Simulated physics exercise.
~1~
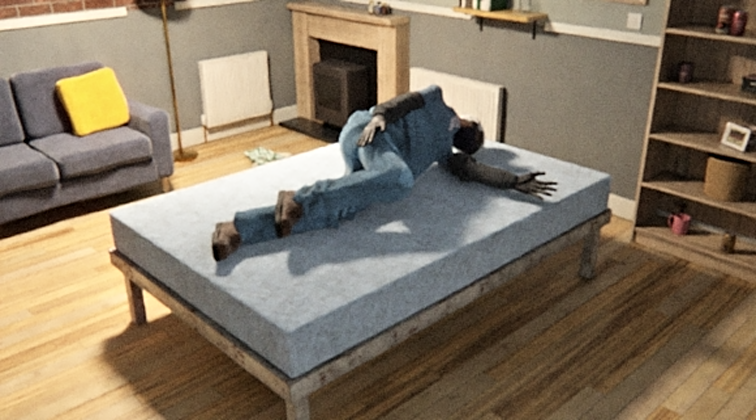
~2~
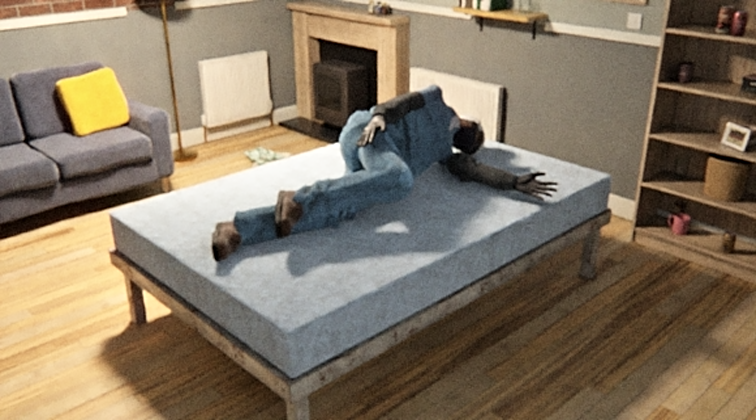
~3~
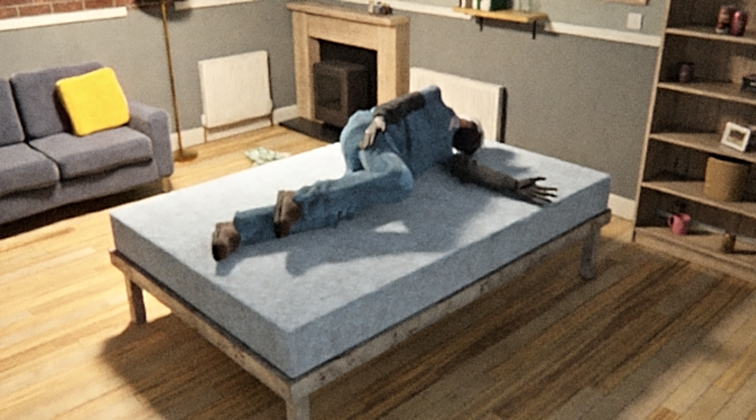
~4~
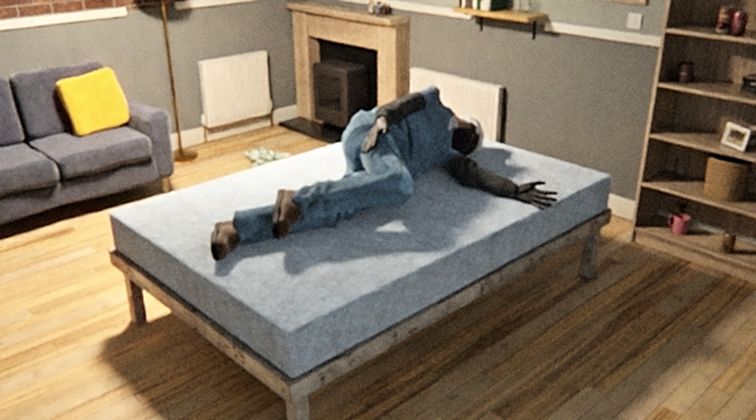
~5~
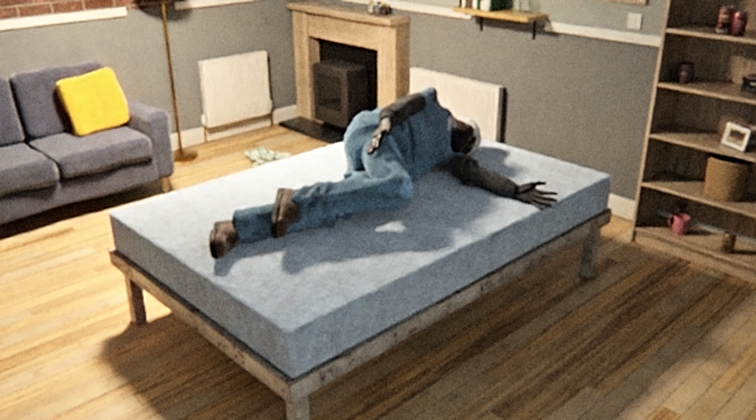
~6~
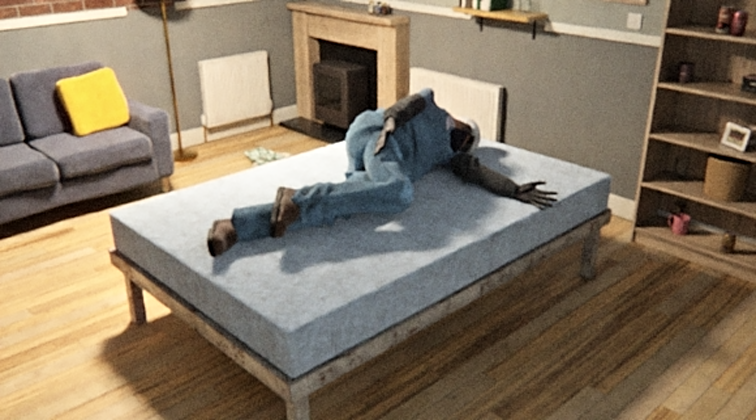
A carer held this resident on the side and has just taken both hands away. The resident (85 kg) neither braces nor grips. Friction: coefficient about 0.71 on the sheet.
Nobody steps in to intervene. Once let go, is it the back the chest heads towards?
Watch it slump rearwards.
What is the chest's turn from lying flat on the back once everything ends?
The chest finishes turned some 40° from lying flat on its back.
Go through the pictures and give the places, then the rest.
The first picture shows chest (432, 128); shoulders at 80°.
The second picture shows chest (432, 128); shoulders at 80°.
The third picture shows chest (432, 128); shoulders at 80°.
The fourth picture shows chest (431, 129); shoulders at 75°.
The fifth picture shows chest (430, 130); shoulders at 75°.
The sixth picture shows chest (429, 131); shoulders at 70°.
Then, 0.26 s after the last picture the chest is turned 55° from lying flat on the back, near (421, 136) in the last picture's view.
Then, 0.66 s after the last picture the chest is turned 45° from lying flat on the back, near (414, 137) in the last picture's view.
Then, 1.26 s after the last picture the chest is turned 40° from lying flat on the back, near (410, 138) in the last picture's view.
When all is still, chest sinks back.
